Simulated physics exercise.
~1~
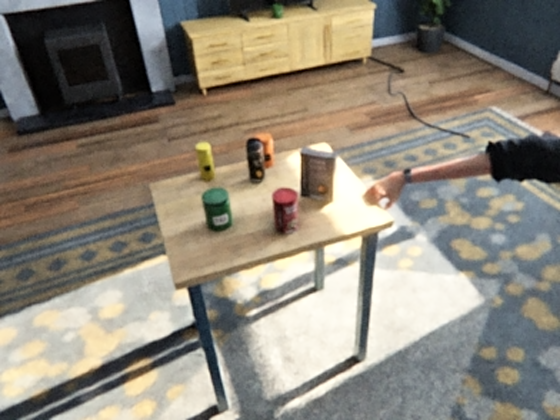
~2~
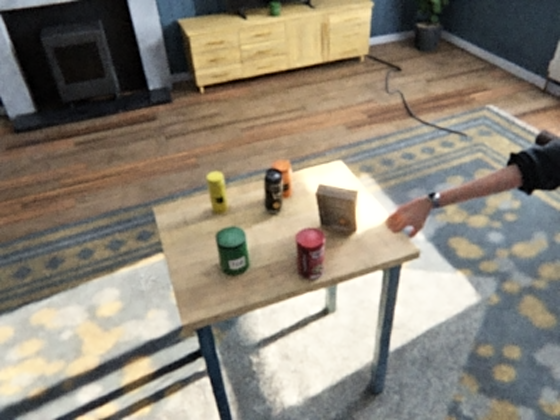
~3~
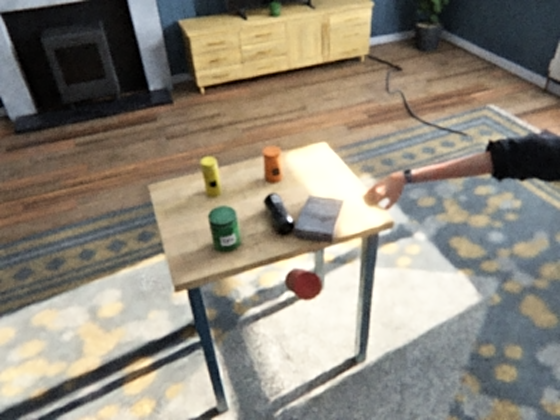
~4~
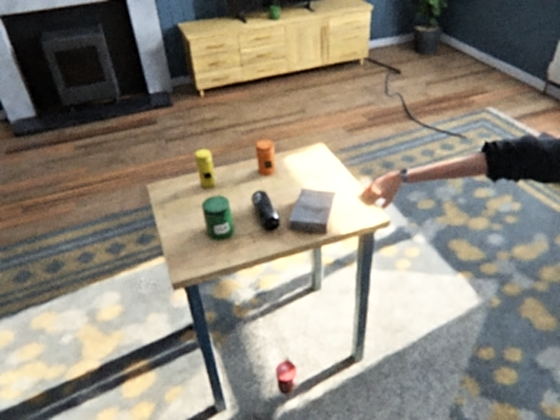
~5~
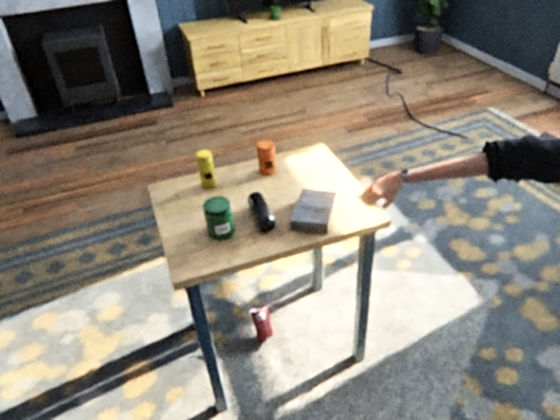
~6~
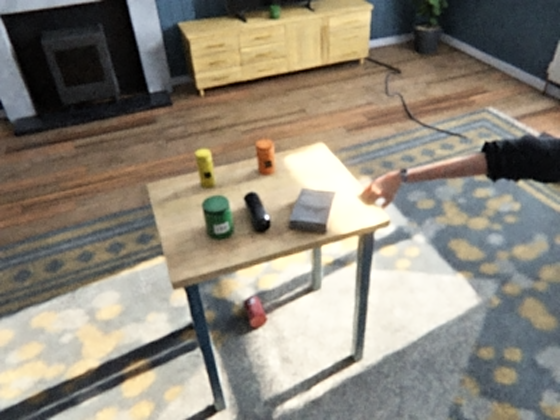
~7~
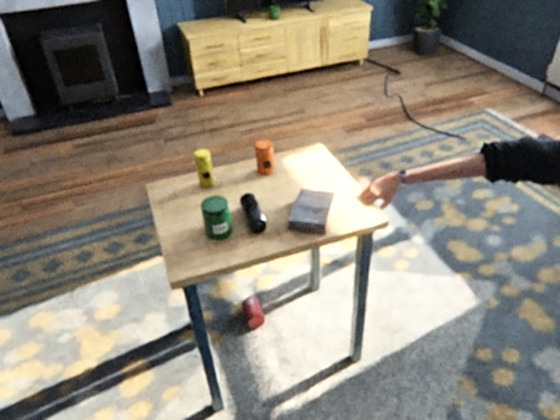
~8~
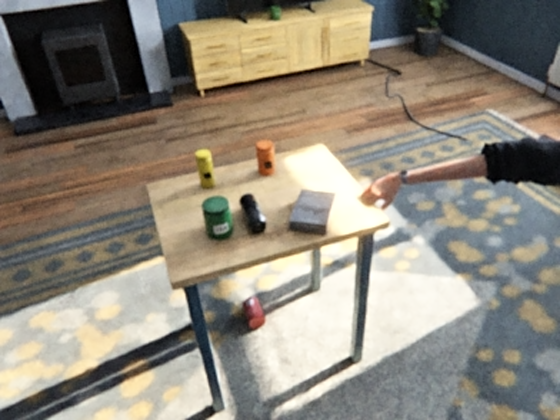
In a living room with a patterned rug, a small wooden side table holds six items, and a hand reaches to its right edge. The table shifts toward the viewer with everything still on it, the grey packet and black can starting to lean. It then moves back, and the packet and can topple onto the tabletop while the red tin drops off the front edge. The tin lands on the rug, tips over and ends up lying beneath the table. The green jar, yellow shaker and orange jar remain upright on top, beside the fallen packet and can.
